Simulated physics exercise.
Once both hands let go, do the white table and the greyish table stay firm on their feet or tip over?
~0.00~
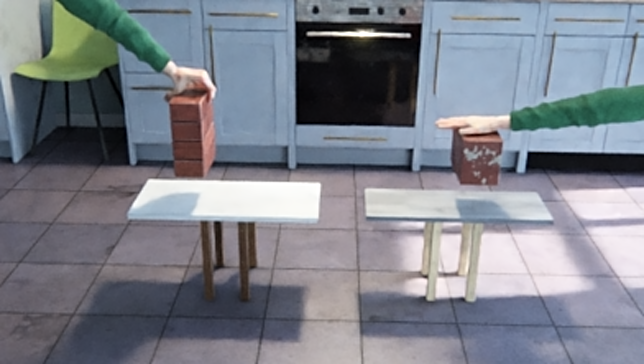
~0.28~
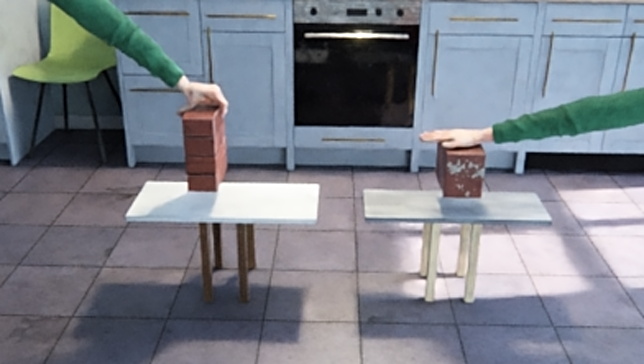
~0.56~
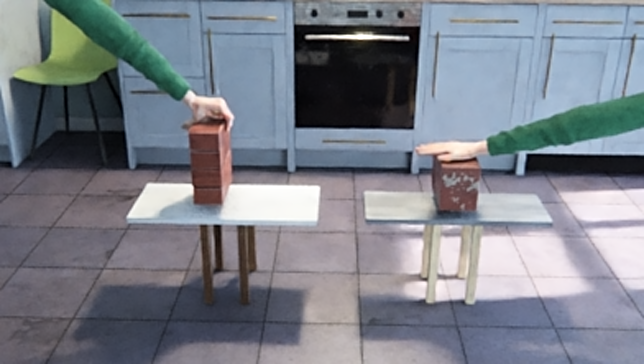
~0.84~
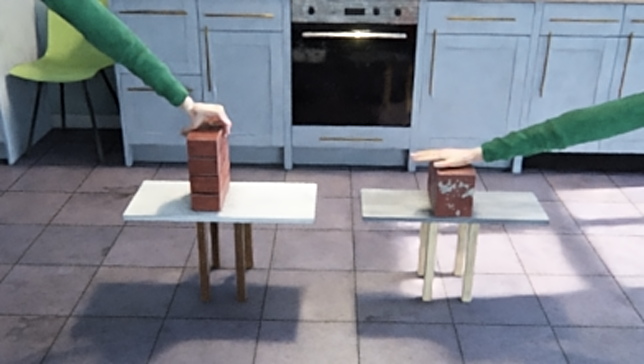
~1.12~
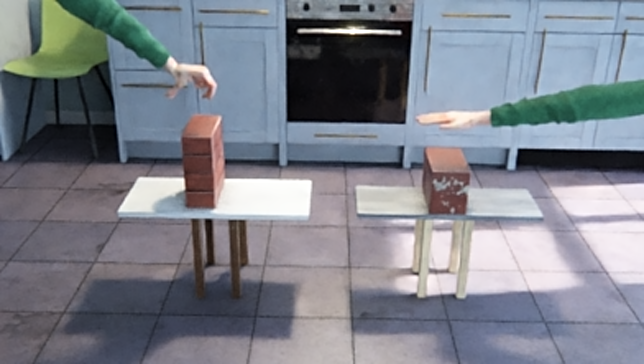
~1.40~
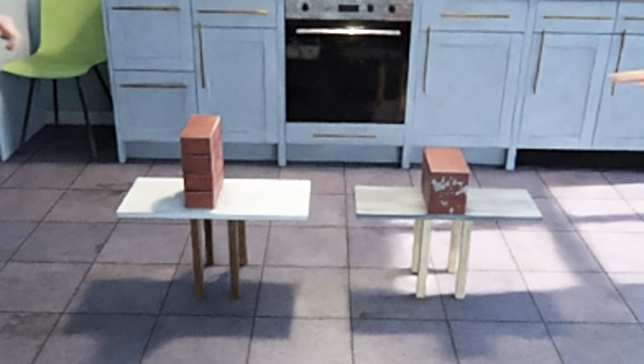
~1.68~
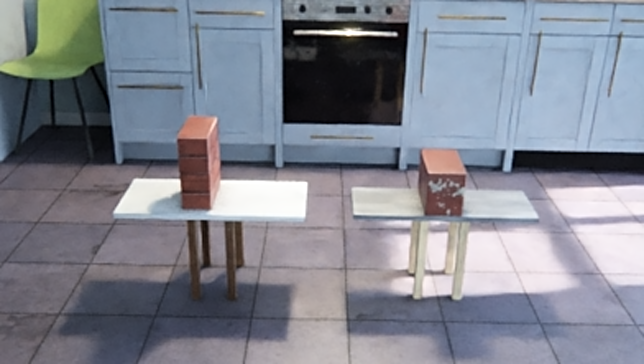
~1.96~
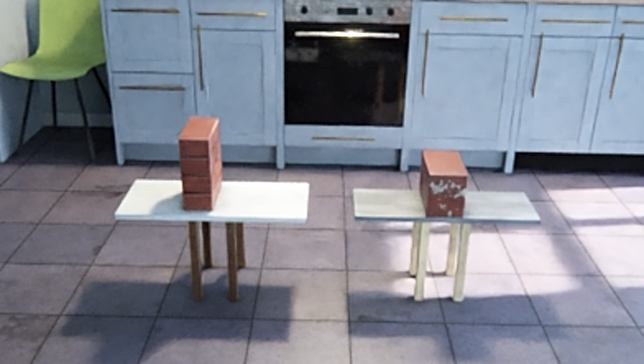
Both stay firm. The white table and the greyish table each remain flat on their feet with their loads on top.
Two green-sleeved arms lowered a stack of reddish bricks onto a small white table on the left and a worn reddish block onto a greyish one on the right, then let go and drew away, leaving both tables standing level under their loads.
